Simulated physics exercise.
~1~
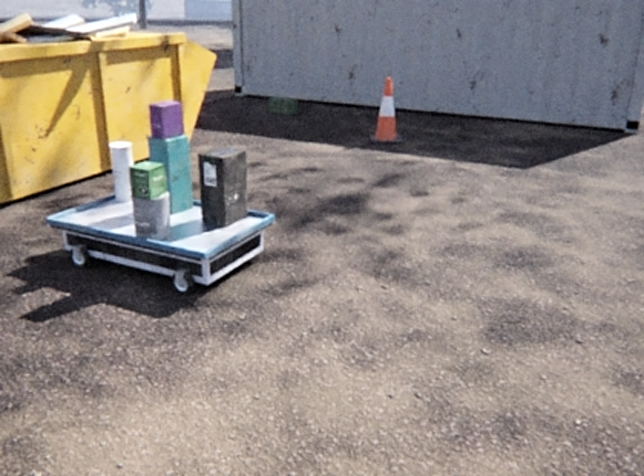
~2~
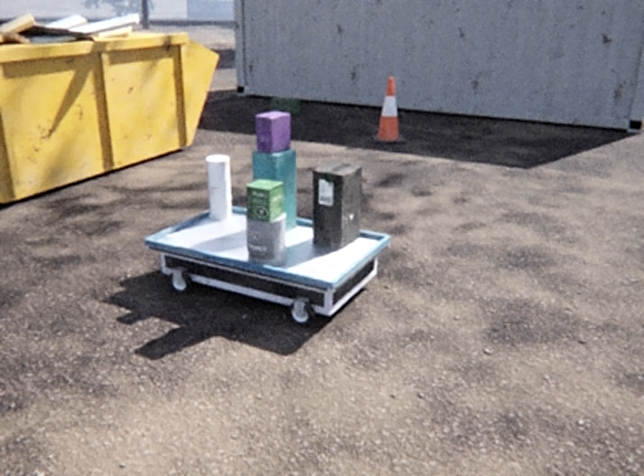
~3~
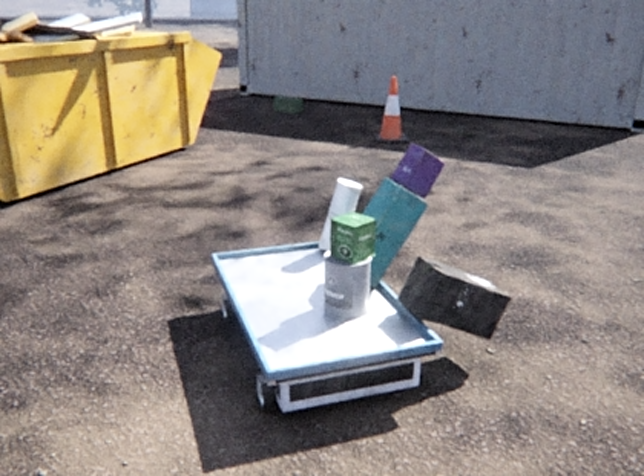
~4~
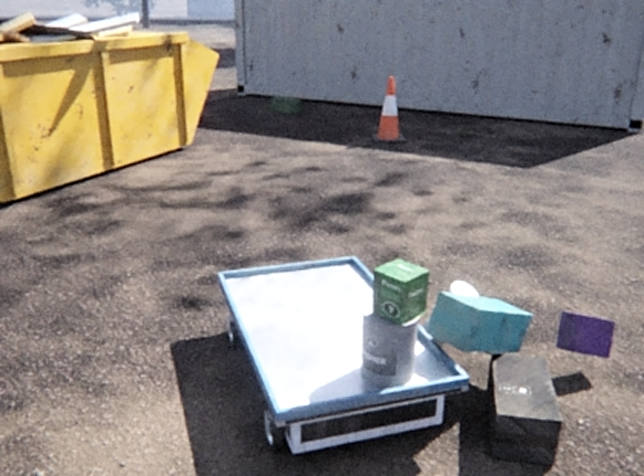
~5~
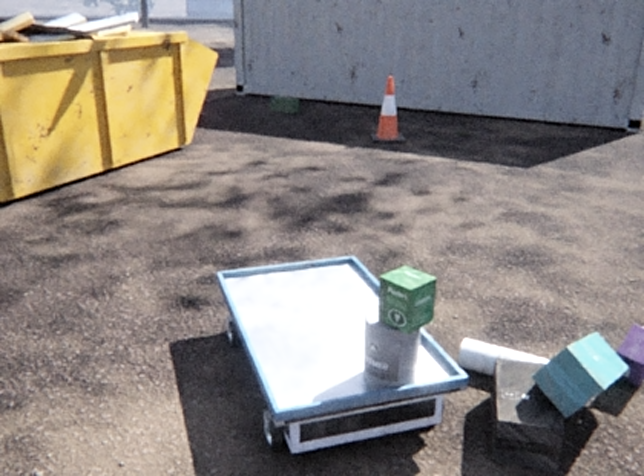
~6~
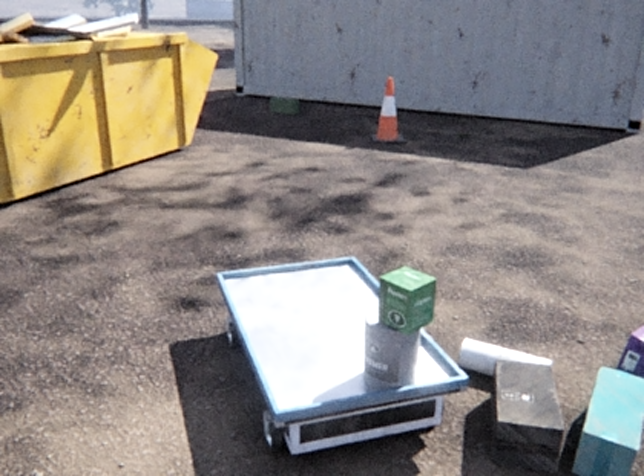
A cart rolls right, turns and stops, spilling four items while two stay stacked aboard.
